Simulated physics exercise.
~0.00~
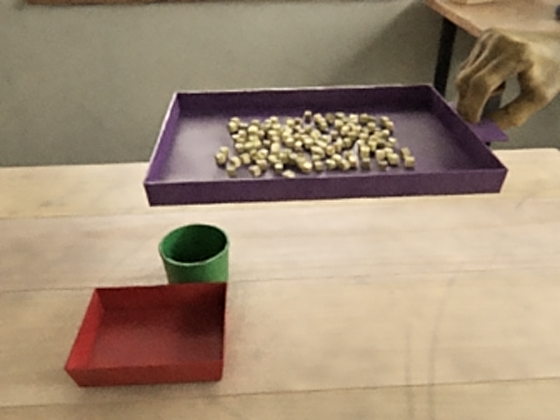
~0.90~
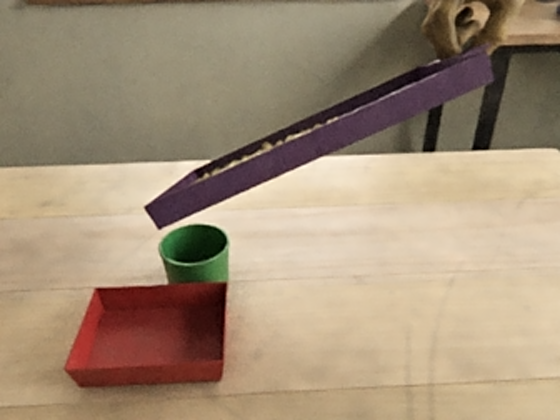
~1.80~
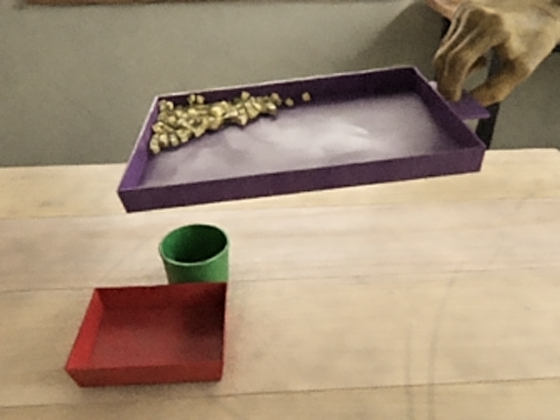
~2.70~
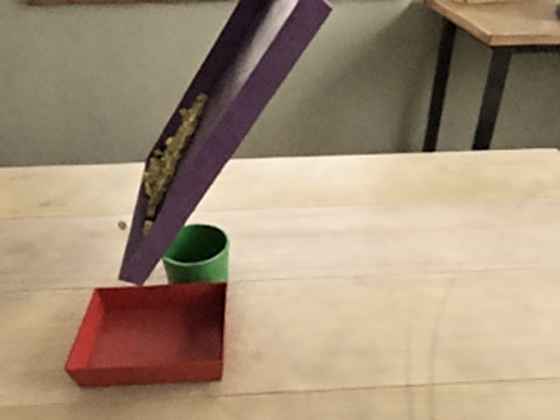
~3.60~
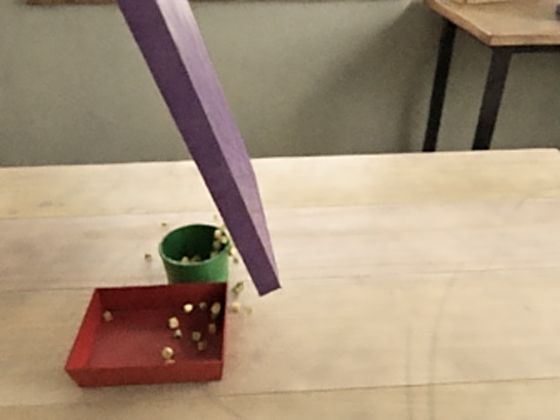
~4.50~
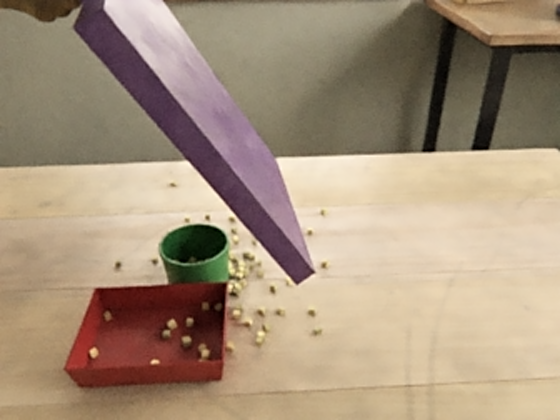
A hand tilting a purple tray of small cubes, levelling it, then tipping it steeply, scattering cubes around a green dish and red tin.
